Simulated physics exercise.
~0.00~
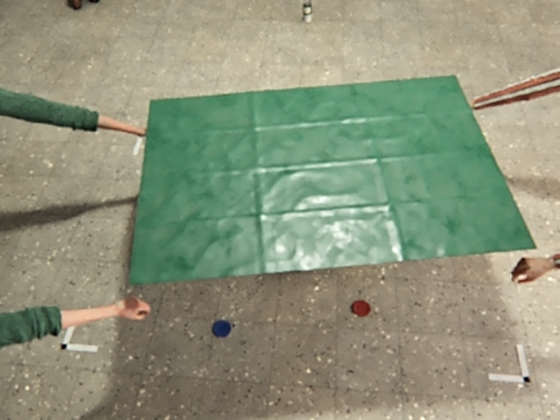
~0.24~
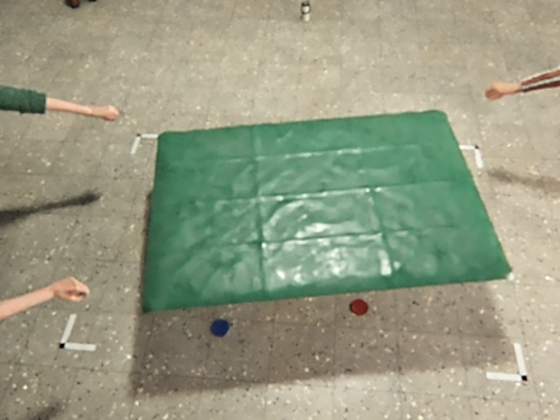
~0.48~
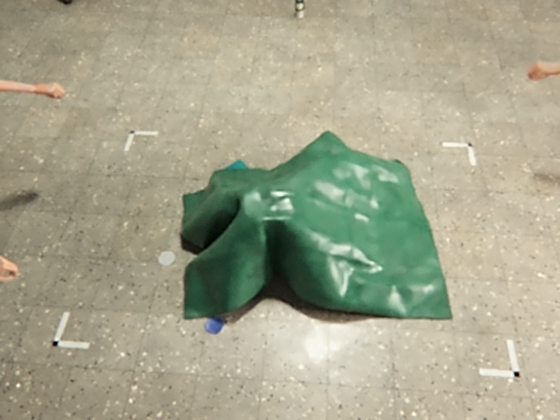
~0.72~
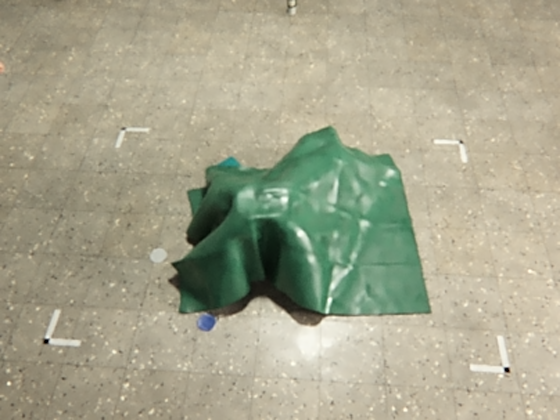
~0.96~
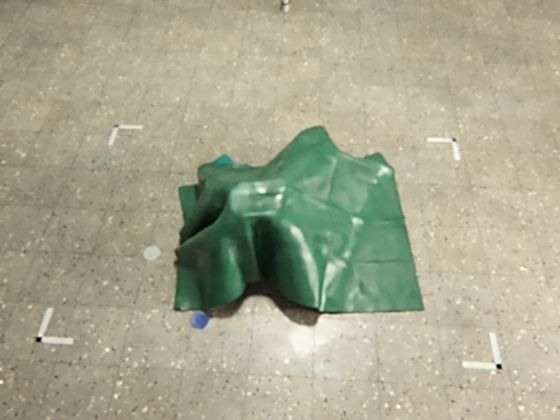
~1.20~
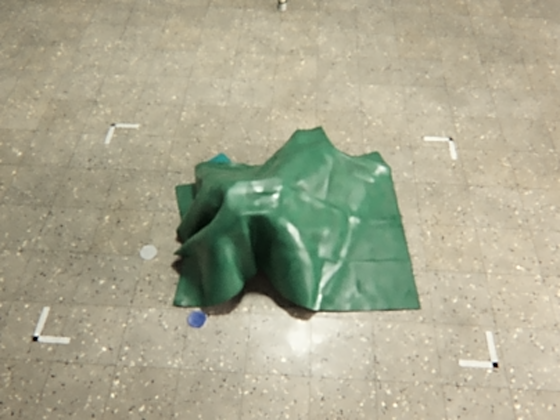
At first, hands at the corners hold a green tarp stretched flat above a speckled floor, with a blue saucer and a red plate visible just beyond its near edge. The hands open and let go, and the sheet drops, still fairly flat, between the white corner marks. It then crumples into a peaked, folded heap, covering the red plate, while the arms draw back out of view. The camera drifts slightly right as the heap barely changes. At the end, the blue saucer lies uncovered by the front edge, a white lid sits clear to the left, and a bit of teal shows behind.
